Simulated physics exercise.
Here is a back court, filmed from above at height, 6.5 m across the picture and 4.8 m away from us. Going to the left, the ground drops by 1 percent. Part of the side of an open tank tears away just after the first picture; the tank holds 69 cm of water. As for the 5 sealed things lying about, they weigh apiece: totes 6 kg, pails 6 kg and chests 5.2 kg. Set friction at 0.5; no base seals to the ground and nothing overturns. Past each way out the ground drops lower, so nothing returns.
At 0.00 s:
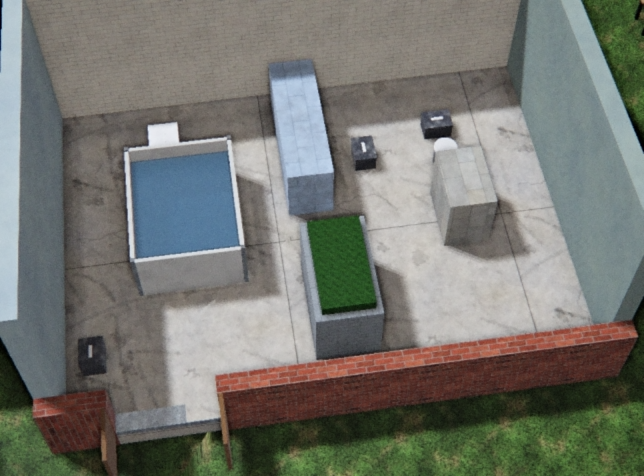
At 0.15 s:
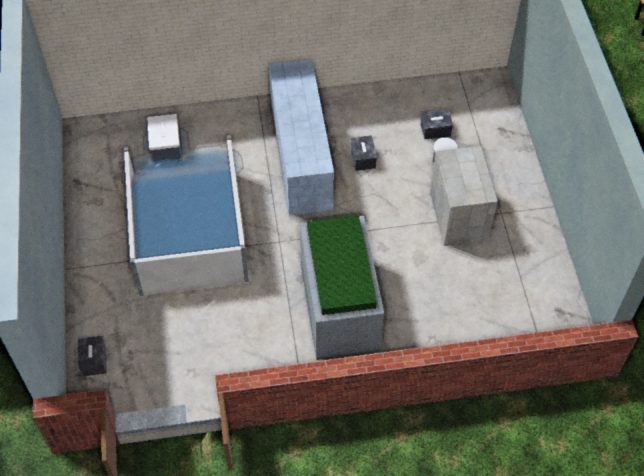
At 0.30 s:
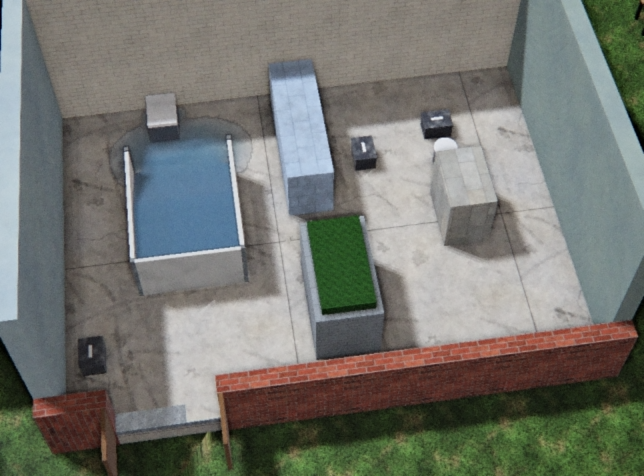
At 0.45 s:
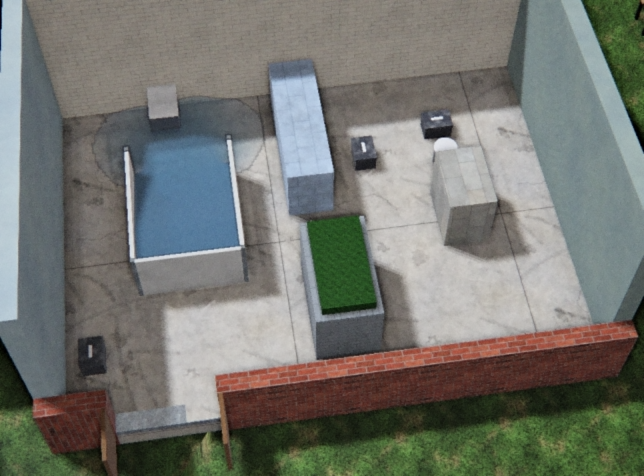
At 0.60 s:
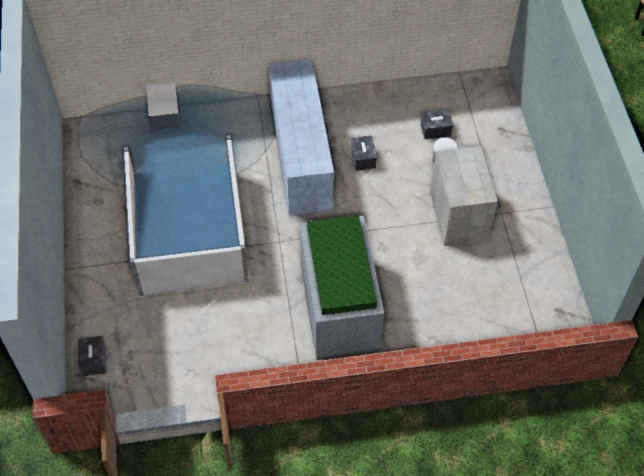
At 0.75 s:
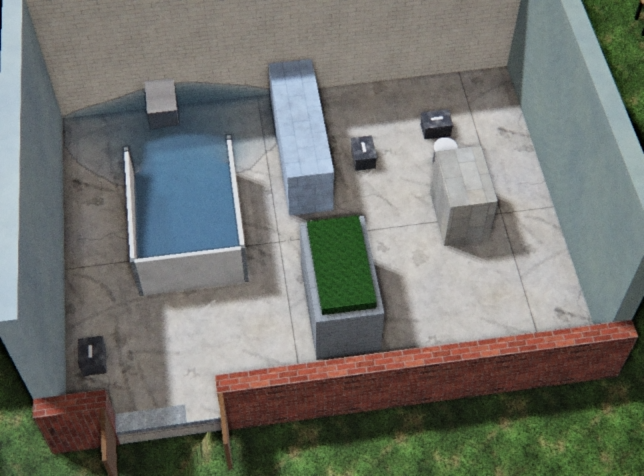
A walled, paved back court with grass outside is seen from high above by a still camera. A white-sided tank of blue water stands at left with a pale box behind it, a grey-blue block and green-topped planter are in the middle, and a grey block and small dark boxes sit around. The tank's far side gives way, and water fans out to the back wall, pushing the pale box backward.
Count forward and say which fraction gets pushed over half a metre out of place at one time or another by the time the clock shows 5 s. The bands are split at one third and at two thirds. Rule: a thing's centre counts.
Expect the moved ones to number a third to two thirds.
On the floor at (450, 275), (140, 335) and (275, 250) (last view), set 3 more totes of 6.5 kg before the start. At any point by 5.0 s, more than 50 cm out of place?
Each in turn ends up within the limit, beyond the limit, beyond the limit.
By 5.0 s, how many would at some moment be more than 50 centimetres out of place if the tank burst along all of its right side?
Then it comes to 2.
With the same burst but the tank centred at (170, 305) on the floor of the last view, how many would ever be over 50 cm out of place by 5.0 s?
Result: 2.
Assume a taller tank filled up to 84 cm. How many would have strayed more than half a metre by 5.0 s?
Result: 3.
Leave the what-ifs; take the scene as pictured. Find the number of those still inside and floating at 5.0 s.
Count: 2.
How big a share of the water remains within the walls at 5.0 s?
About 90 in a hundred parts of the water.
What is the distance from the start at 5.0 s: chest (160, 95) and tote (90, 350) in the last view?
Net shifts, in order: 350 cm and 120 cm.
After 1.1 s 1 of 5 are over 50 cm from their spots; 1 afloat.
After 2.2 s 1 of 5 are over 50 cm from their spots; 1 afloat.
After 3.5 s 3 of 5 are over 50 cm from their spots; 2 afloat.
After 5.0 s 3 of 5 are over 50 cm from their spots, and 3 have been at some point; 2 afloat.
